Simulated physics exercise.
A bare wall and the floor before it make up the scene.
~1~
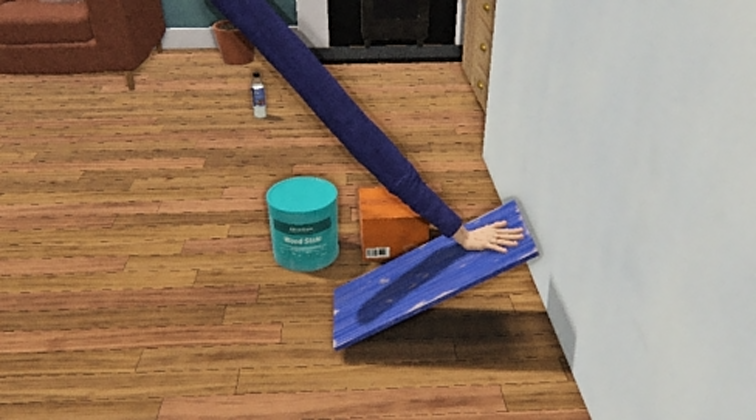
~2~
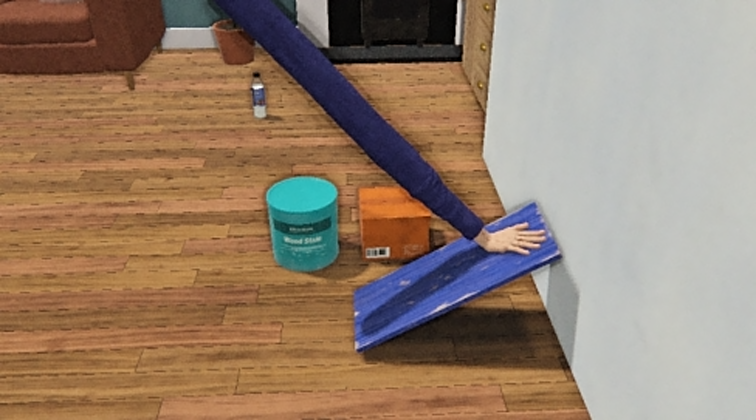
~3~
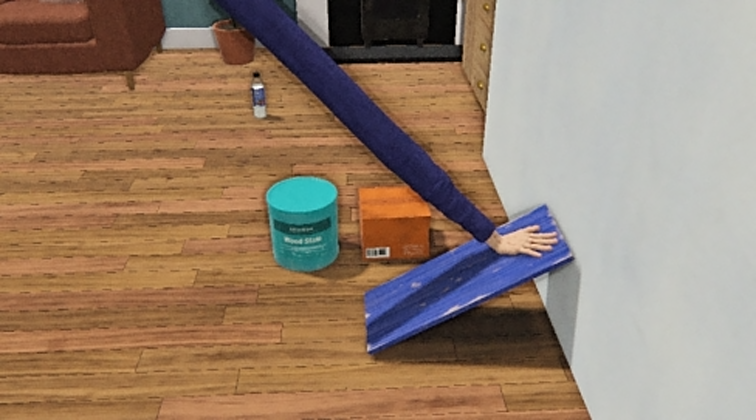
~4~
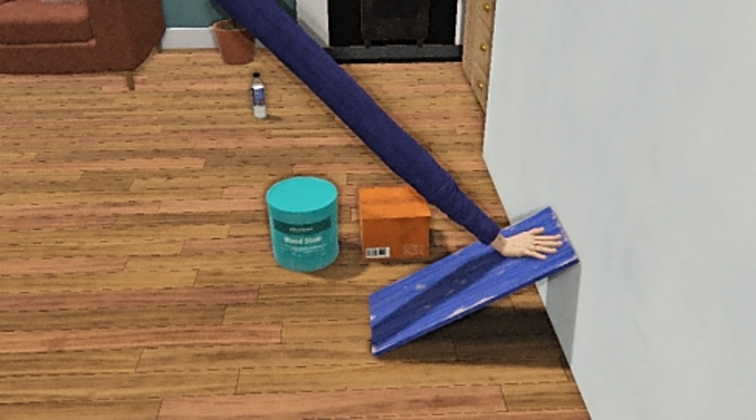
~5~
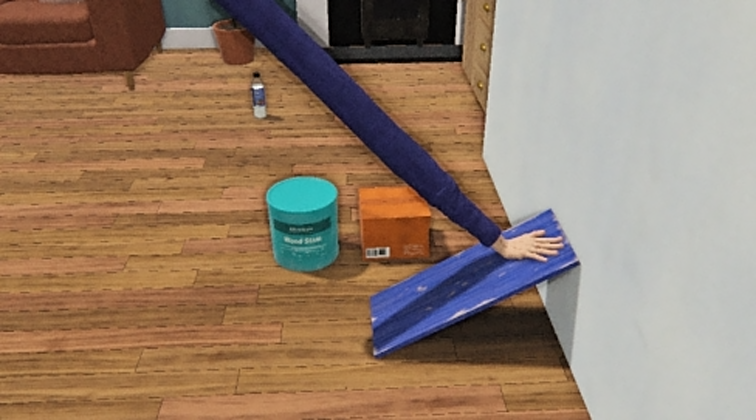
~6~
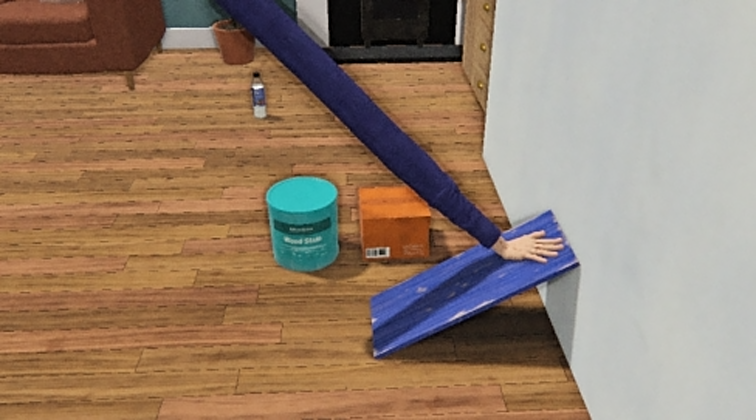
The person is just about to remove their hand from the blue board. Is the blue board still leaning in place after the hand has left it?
No, it gives way.
Then, 0.30 s past the last view, blue board sunk by 17° near (453, 307).
Then, 0.40 s past the last view, blue board sunk by 31° near (448, 322).
Then, 0.50 s past the last view, blue board sunk by 32° near (447, 322).
Finally, moved from the start, blue board; the other 2 still in place. Final places as the last picture's camera would see them, blue board near (447, 325). The board gives way.
